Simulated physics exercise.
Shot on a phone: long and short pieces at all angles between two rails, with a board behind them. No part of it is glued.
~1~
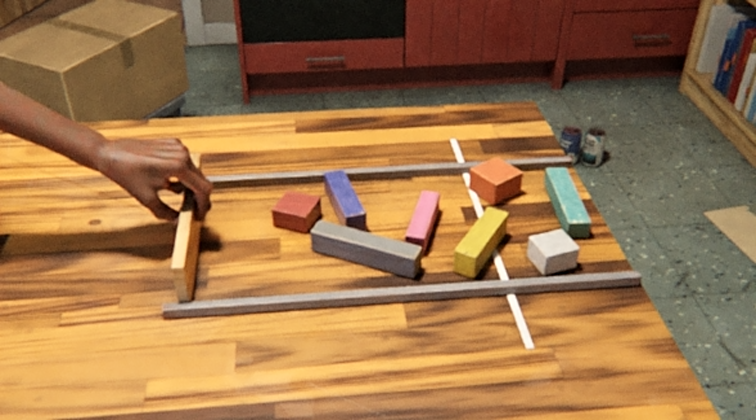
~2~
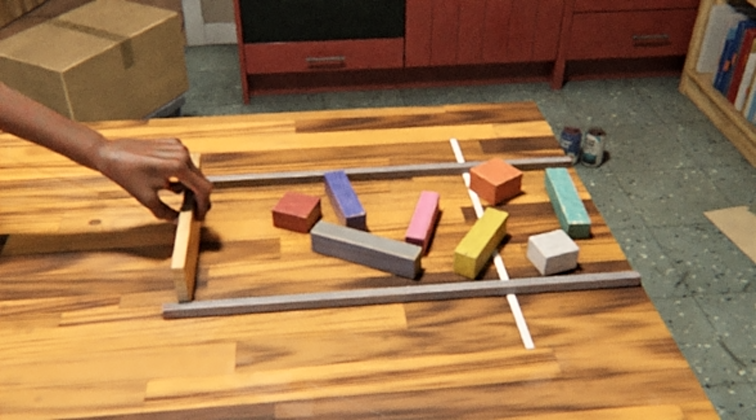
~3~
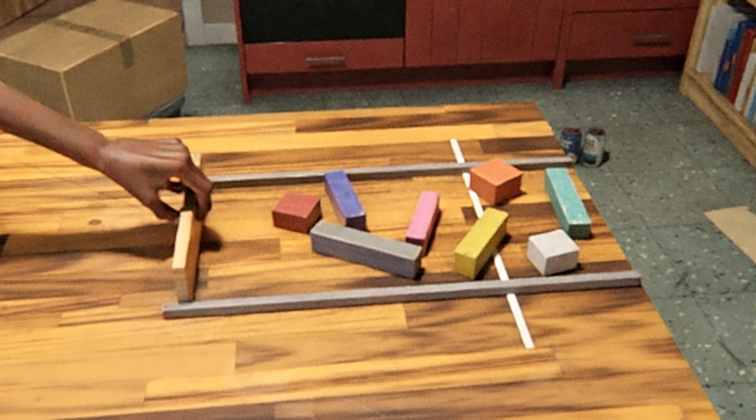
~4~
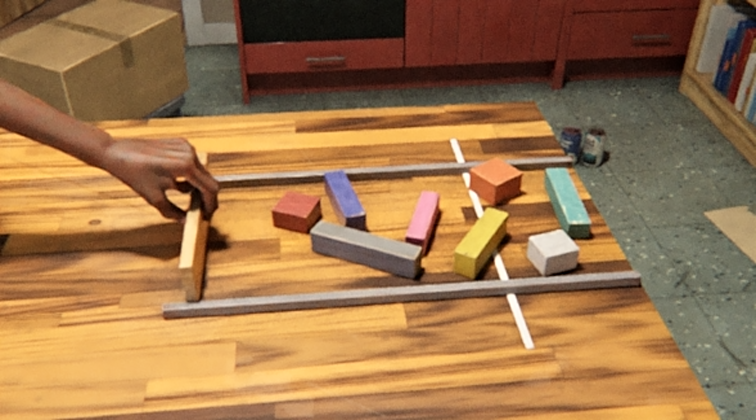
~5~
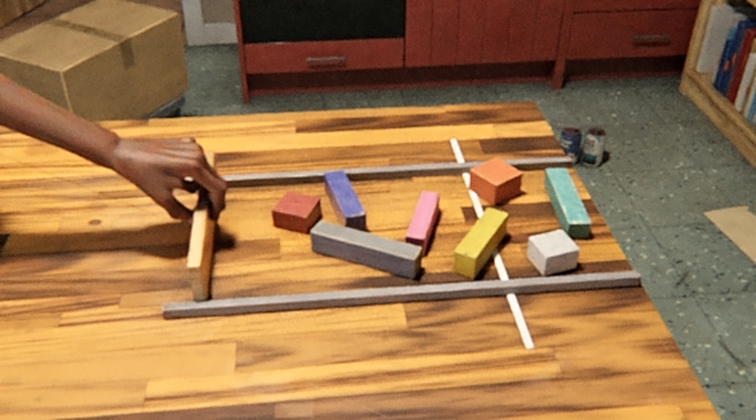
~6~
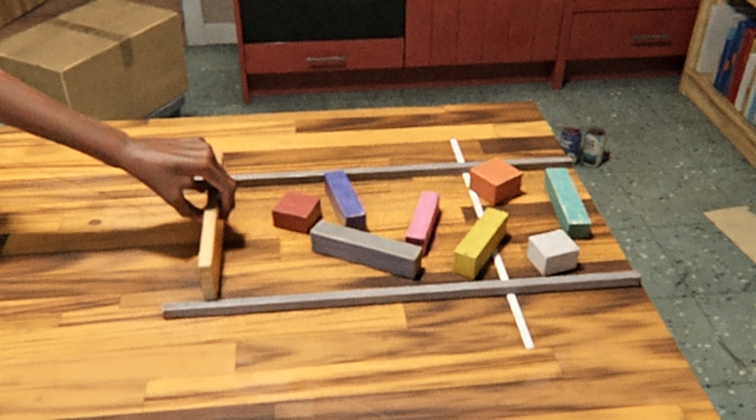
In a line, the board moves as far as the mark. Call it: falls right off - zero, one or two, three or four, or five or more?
Call: Zero.
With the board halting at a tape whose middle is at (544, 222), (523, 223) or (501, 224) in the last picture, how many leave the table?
Tallies in the order given: 3, 1, 1.
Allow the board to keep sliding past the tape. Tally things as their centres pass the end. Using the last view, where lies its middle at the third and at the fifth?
About (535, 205) and about (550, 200).
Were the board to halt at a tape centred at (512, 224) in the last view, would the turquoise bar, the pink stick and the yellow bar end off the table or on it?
Lab note - turquoise bar toppled, pink stick not toppled, yellow bar not toppled.
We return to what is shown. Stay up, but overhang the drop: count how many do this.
The count is 1.
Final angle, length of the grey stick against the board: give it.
Angle: Close to 0 degrees.
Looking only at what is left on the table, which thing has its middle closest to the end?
The one in question is the turquoise bar.
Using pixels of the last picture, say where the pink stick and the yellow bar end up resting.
The pink stick ends at (541, 221) and the yellow bar at (551, 237).
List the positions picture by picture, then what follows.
In the first picture, turquoise bar (566, 202); white block (553, 252); orange block (495, 181); board (191, 224); tape (485, 225).
In the second picture, white block (553, 253); red block (297, 212).
In the third picture, orange block (495, 181); pink stick (423, 222).
In the fourth picture, turquoise bar (566, 202); board (198, 223).
In the fifth picture, white block (553, 253); blue bar (345, 201).
In the sixth picture, turquoise bar (566, 202); white block (553, 253); orange block (495, 181); board (214, 222); tape (485, 225).
Early on, none off yet; turquoise bar at rest near (566, 202); white block at rest near (553, 253); orange block at rest near (495, 181).
Finally, the number that fall off is zero.
